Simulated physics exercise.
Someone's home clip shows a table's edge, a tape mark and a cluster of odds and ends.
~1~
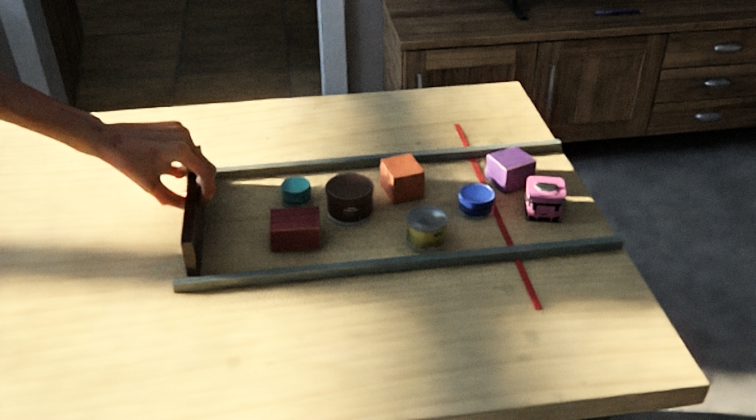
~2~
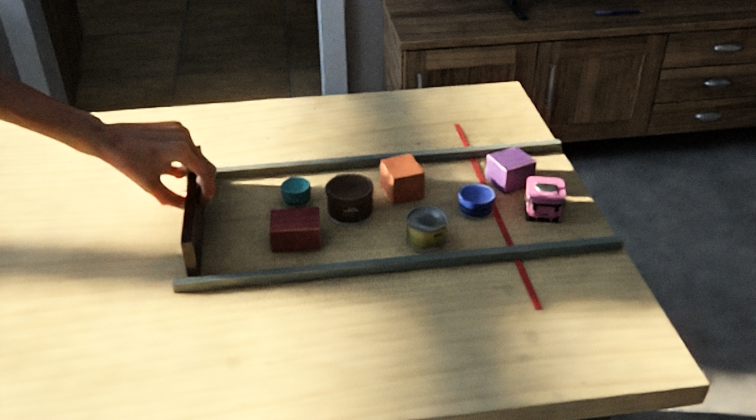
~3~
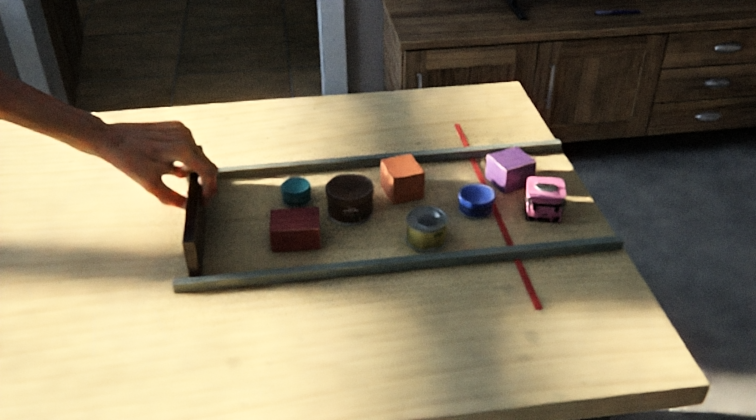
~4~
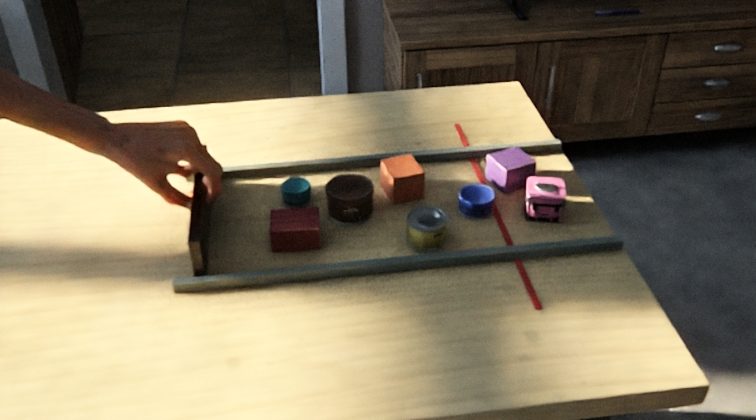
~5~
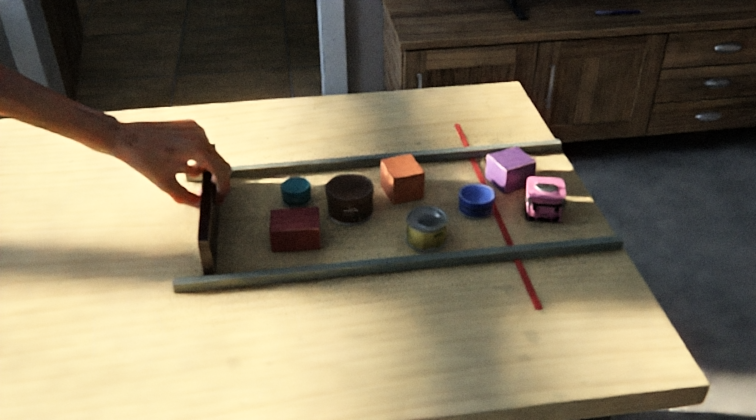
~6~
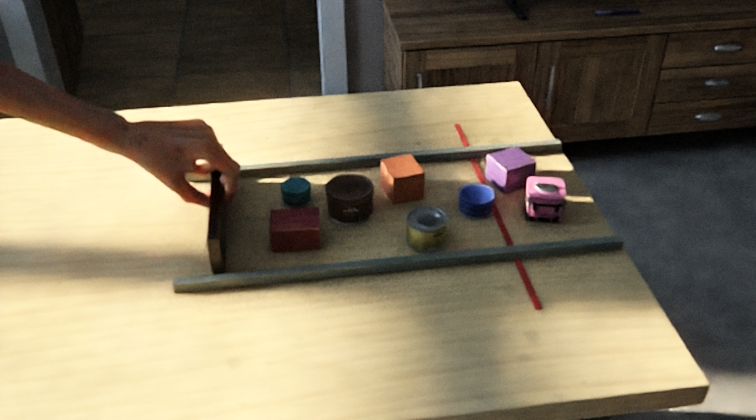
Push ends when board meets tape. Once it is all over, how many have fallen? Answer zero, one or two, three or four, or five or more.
When it is over, zero have fallen.
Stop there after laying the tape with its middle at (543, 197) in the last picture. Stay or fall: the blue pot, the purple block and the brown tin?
So the blue pot slips off, the purple block slips off and the brown tin keeps its place.
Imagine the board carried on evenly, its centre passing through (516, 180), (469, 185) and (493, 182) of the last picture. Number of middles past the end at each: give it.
Respectively, 2, 0 and 0.
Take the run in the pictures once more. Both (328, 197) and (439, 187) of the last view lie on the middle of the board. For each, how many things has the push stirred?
Note: First position 3; second position 7.
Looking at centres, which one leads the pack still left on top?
Answer: The pink case.
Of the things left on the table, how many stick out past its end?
My count gives 2.
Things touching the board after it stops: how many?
The number is 3.
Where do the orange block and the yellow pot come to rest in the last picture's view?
First (533, 165), then (573, 217).
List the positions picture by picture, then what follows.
Pink case (544, 199); purple block (511, 169); blue pot (476, 201); board (195, 209); tape (491, 201), in the first frame.
Purple block (511, 170); turquoise tin (296, 193), in the second frame.
Blue pot (476, 202); red block (296, 229), in the third frame.
Pink case (544, 199); orange block (402, 179), in the fourth frame.
Purple block (511, 170); board (210, 207), in the fifth frame.
Pink case (544, 199); purple block (511, 170); blue pot (476, 202); board (218, 207); tape (491, 201), in the sixth frame.
Soon after, none off yet; pink case at rest near (544, 199); purple block at rest near (511, 170); blue pot at rest near (476, 202).
In the end, the number that fall off is zero.
